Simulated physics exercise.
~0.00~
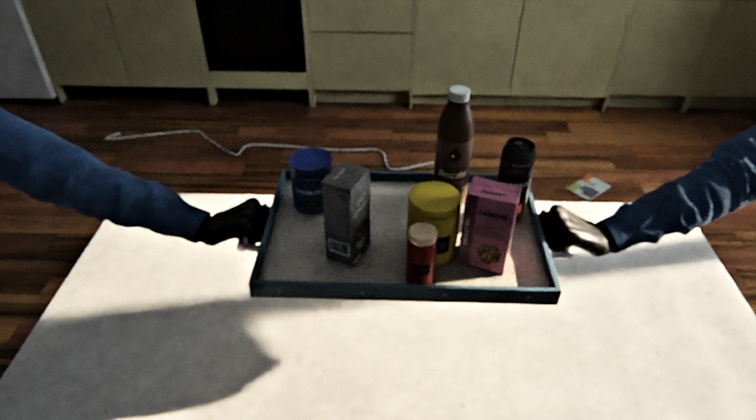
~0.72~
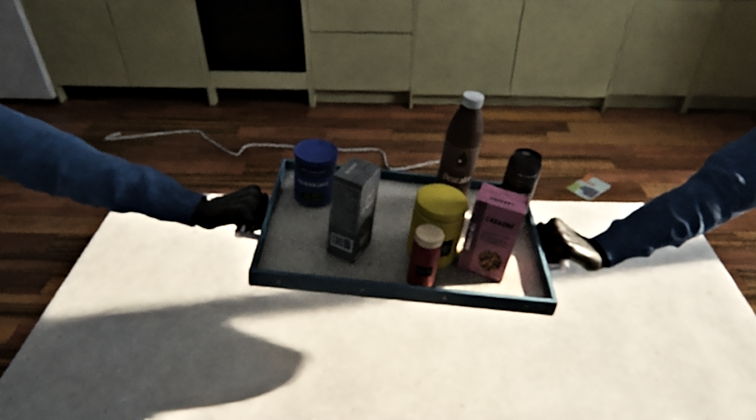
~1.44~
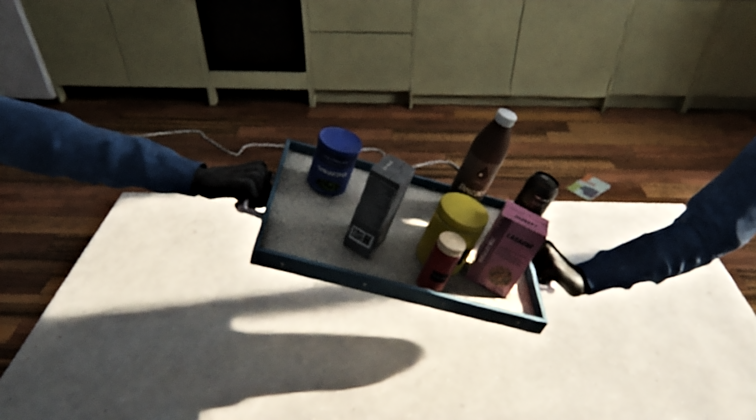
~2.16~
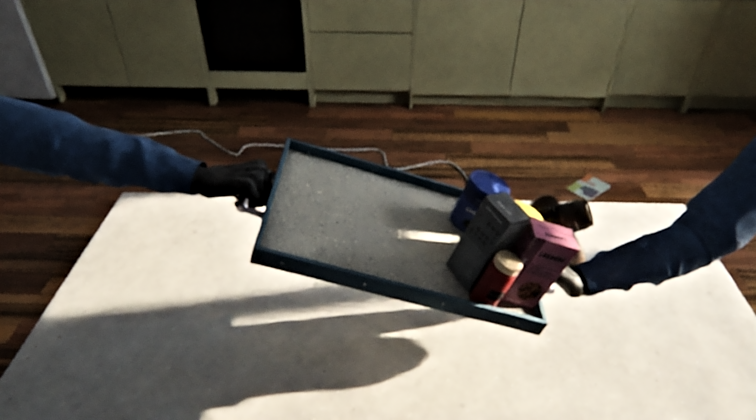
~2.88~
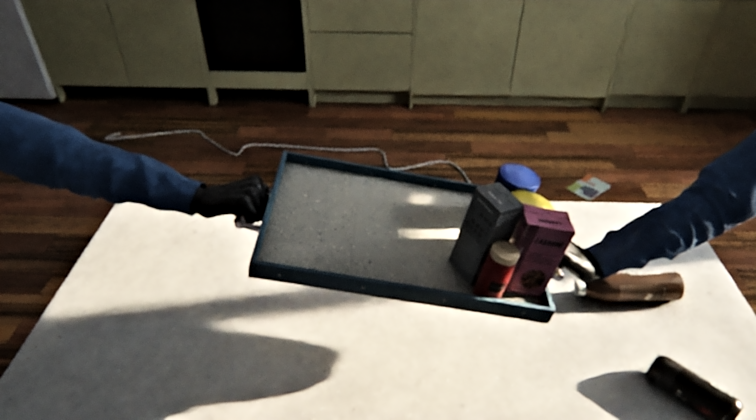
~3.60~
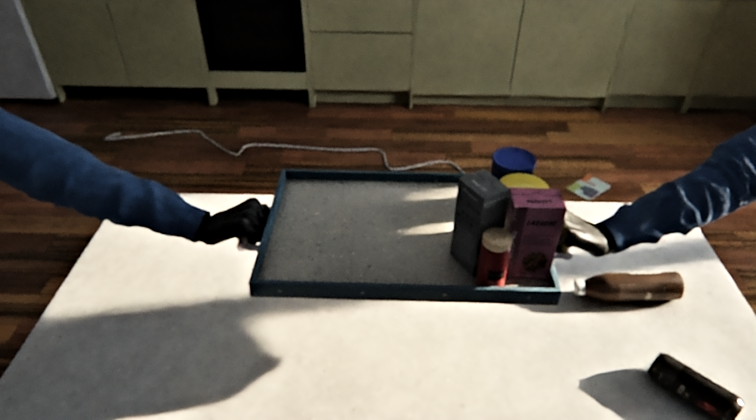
At first, two gloved hands hold a blue-rimmed tray level over a pale table, with a blue tin, grey carton, yellow jar, red shaker, pink carton, brown bottle and black can standing on it. The hands tip the tray so its right edge dips, and the items begin to lean and shift rightward. Then the whole group slides into a cluster at the right end, leaving the rest bare. The brown bottle and black can go over the edge and land on the table. Finally the hands level the tray, with five items still upright on it and the two fallen ones lying to the right.
